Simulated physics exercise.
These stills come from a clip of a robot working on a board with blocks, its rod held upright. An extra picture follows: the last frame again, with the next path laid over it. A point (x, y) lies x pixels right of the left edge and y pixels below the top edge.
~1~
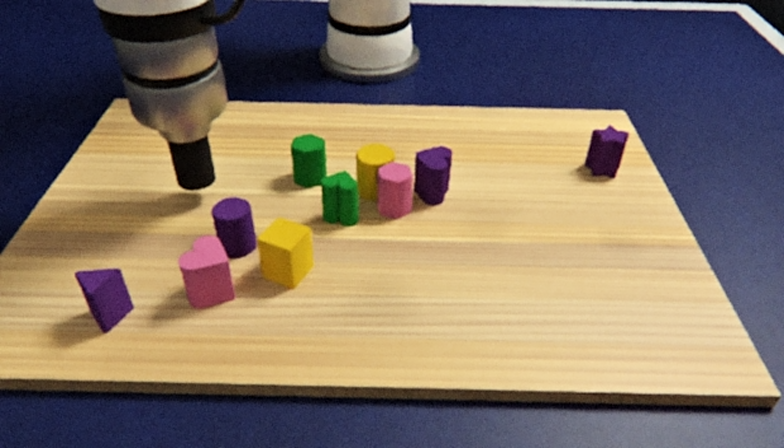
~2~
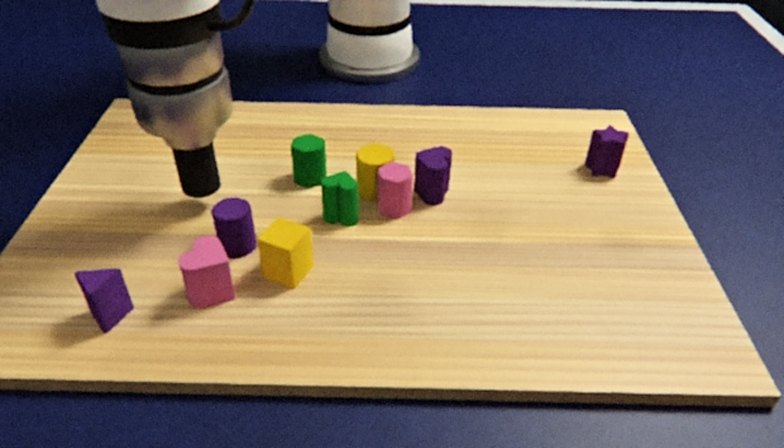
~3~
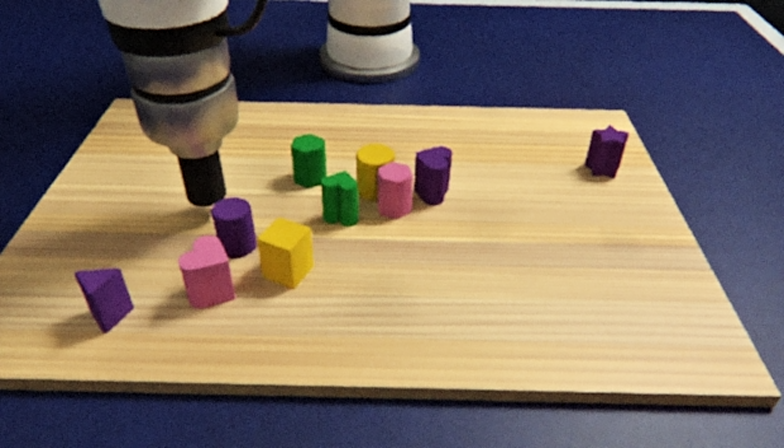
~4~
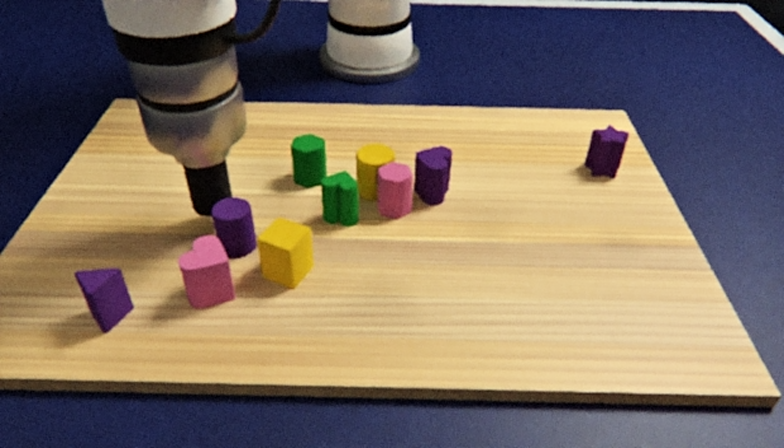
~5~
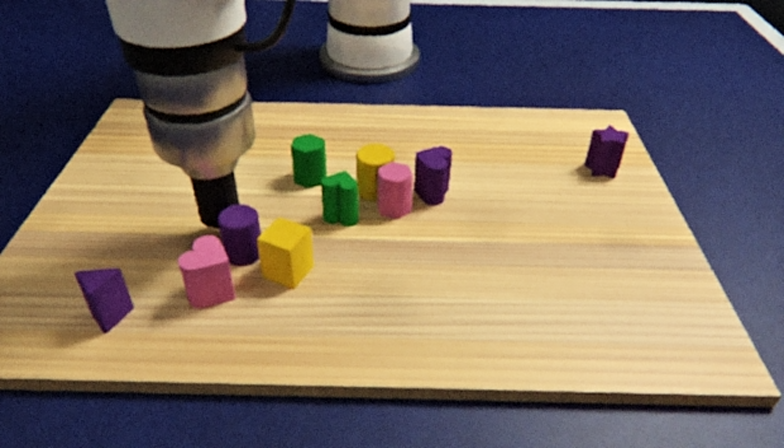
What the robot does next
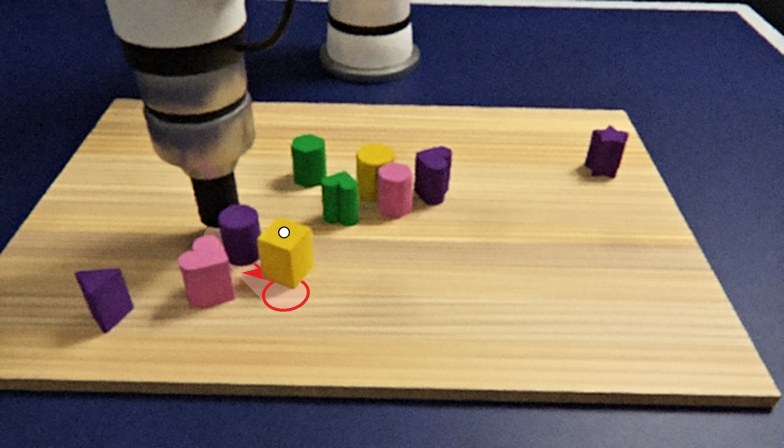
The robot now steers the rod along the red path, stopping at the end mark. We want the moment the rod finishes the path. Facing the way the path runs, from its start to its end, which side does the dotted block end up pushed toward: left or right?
Facing from start to end, it shifts left.
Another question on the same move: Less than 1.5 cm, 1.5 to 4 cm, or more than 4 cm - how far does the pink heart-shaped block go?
Displacement: Within 1.5 cm.
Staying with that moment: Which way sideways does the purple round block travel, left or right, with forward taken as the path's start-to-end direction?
Well, taking the path from its start to its end as straight ahead, the purple round block moves to the right.
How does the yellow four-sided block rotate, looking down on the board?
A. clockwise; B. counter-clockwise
The answer is B.
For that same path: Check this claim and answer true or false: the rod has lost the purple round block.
The claim does not hold.
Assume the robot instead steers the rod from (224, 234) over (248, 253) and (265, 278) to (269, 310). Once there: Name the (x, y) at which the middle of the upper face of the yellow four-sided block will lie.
Expect it around (311, 245).
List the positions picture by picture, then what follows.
In the first picture, lower end of the rod (197, 180), tops of blocks, pink heart-shaped block (204, 253), purple round block (231, 207), yellow four-sided block (284, 232).
In the second picture, rod (202, 187), blocks as before.
In the third picture, rod (207, 195), blocks as before.
In the fourth picture, rod (213, 205), blocks as before.
In the fifth picture, rod (221, 216), pink heart-shaped block (204, 253), purple round block (238, 215), yellow four-sided block (284, 232).
The drawn path runs in a line from (224, 234) to (286, 294); the dot is on the yellow four-sided block.
The first path, step by step. Halfway along, rod (250, 244); purple round block (265, 248); yellow four-sided block (307, 243), turned 40° anticlockwise.
At the end, rod (284, 275); pink heart-shaped block not moved; purple round block (285, 286); yellow four-sided block (325, 247), turned 55° anticlockwise.
